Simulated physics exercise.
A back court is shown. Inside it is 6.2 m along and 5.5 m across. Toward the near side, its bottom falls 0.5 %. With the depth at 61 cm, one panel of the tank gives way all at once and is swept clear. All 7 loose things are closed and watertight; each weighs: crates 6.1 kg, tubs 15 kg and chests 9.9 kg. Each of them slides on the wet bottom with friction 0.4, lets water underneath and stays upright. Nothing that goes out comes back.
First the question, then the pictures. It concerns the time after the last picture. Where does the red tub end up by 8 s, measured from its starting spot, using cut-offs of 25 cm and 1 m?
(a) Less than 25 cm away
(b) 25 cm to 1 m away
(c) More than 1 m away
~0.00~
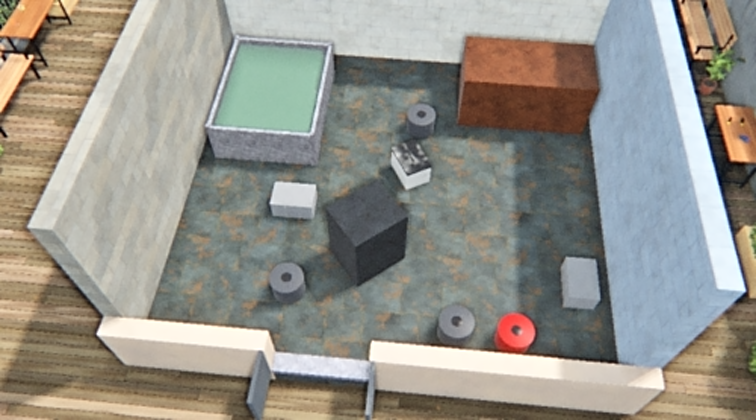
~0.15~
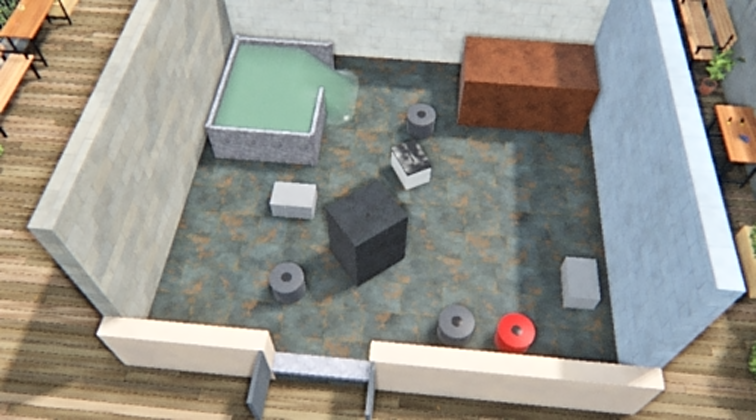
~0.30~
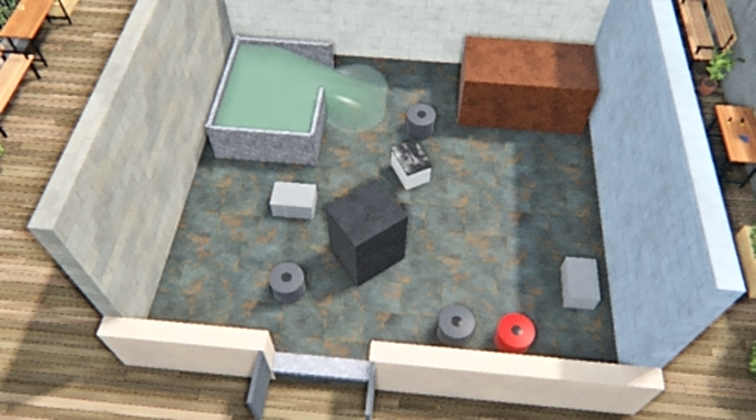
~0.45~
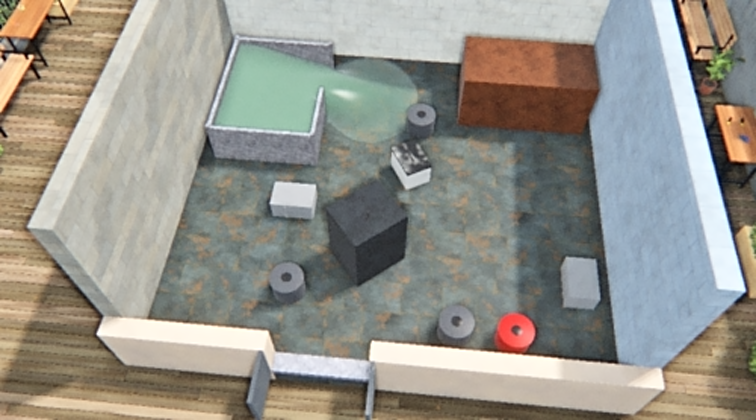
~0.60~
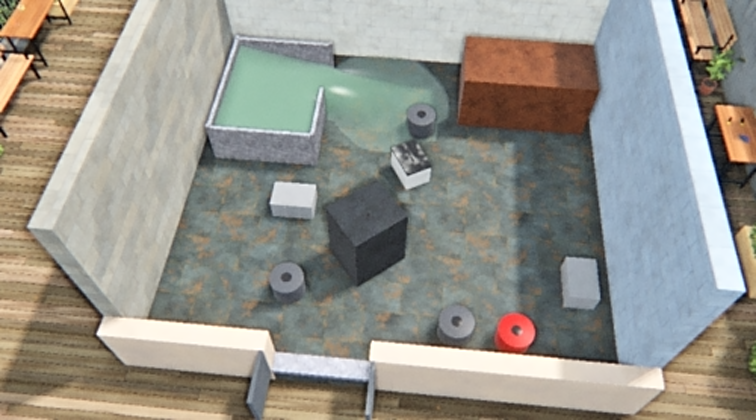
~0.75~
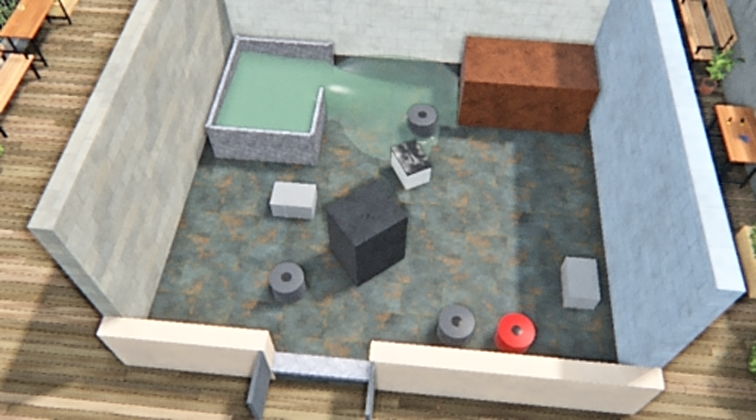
c, more than 1 m away.
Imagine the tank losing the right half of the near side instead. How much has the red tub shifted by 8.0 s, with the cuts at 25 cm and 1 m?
Had it gone that way, the red tub would sit tight.
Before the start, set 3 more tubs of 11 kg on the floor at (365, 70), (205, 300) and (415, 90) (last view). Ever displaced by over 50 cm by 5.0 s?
From first to last: Surpasses it, does not reach it, surpasses it.
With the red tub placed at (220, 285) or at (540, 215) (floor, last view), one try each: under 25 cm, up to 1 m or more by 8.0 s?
At the first spot it keeps its position; at the second it winds up far off.
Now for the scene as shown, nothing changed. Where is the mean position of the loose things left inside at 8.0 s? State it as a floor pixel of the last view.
It sits at about (376, 279).
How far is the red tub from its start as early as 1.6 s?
Around 0 cm from the start by that time.
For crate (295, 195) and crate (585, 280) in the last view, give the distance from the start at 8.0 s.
Taking them in turn, the shifts are 40 cm and 60 cm.
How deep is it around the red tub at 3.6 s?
Depth: About 3 cm.
After 1.6 s the red tub is near (517, 330), 0.0 m from its start, aground; 0 of 7 are out; 0 afloat.
After 3.6 s the red tub is near (517, 330), 0.0 m from its start, aground; 0 of 7 are out; 0 afloat.
After 5.6 s the red tub is near (480, 328), 0.5 m from its start, afloat; 0 of 7 are out; 2 afloat.
After 8.0 s the red tub is near (348, 295), 2.2 m from its start, aground; 0 of 7 are out; 3 afloat.
